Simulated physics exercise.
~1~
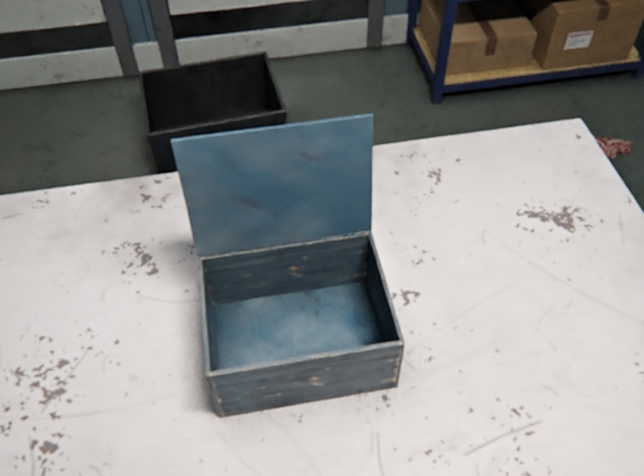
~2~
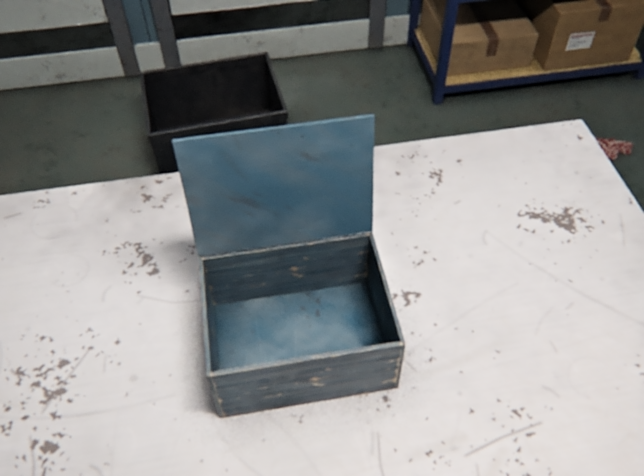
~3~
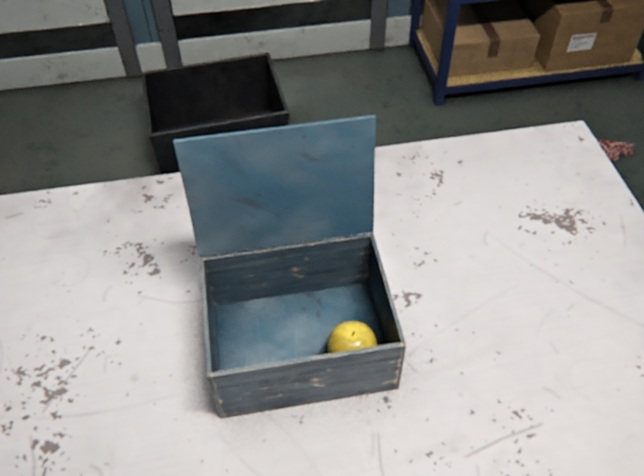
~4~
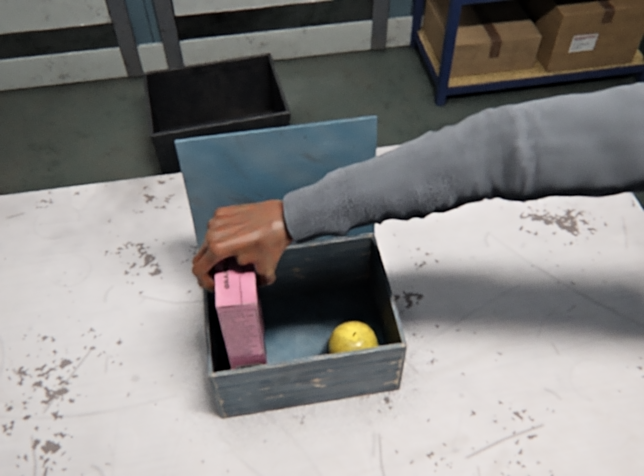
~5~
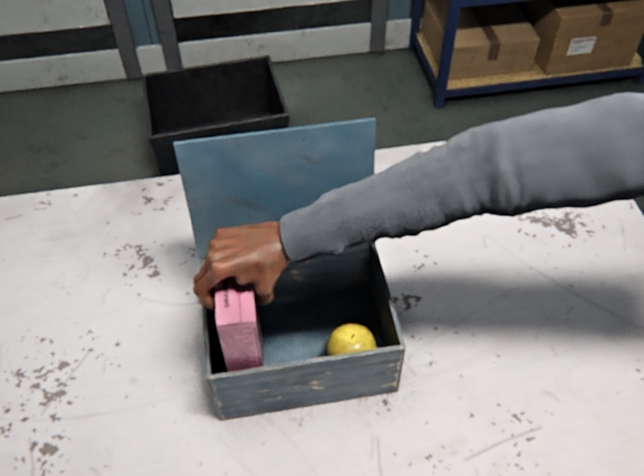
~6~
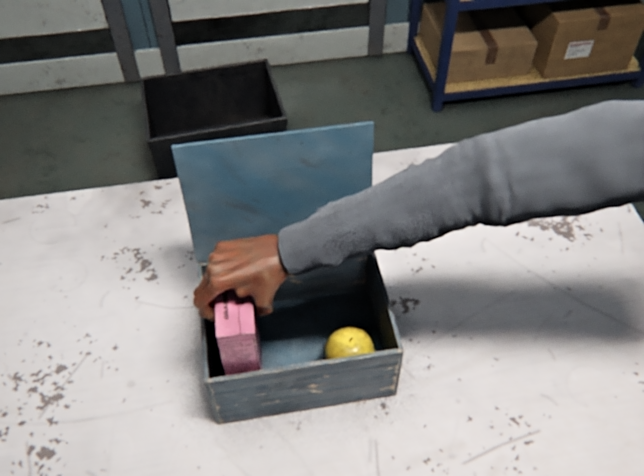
To begin with, an open blue box sits empty on a worn white table, its lid raised. A yellow ball then appears inside at the right, and later a hand in a grey sleeve holds a pink packet at the box's left side, lowering it slightly and still gripping it.
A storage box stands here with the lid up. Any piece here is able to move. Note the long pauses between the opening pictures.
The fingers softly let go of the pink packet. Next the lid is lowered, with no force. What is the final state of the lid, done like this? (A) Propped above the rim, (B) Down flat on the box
The answer is A.
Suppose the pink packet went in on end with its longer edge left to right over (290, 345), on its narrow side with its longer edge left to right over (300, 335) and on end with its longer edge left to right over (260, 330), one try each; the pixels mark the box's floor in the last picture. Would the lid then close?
In the first case the lid stays propped open; in the second it comes down fully; in the third it stays propped open.
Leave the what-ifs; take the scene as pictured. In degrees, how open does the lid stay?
The lid sits around 45° above the rim.
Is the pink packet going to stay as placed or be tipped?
Simply put, it remains unturned.
Then, 1.30 s after the last picture, lid 78° above the rim.
Then, 1.80 s after the last picture, lid 44° above the rim.
At rest, lid 44° above the rim; both in place. Seen from the same camera at the end, pink packet near (241, 345).
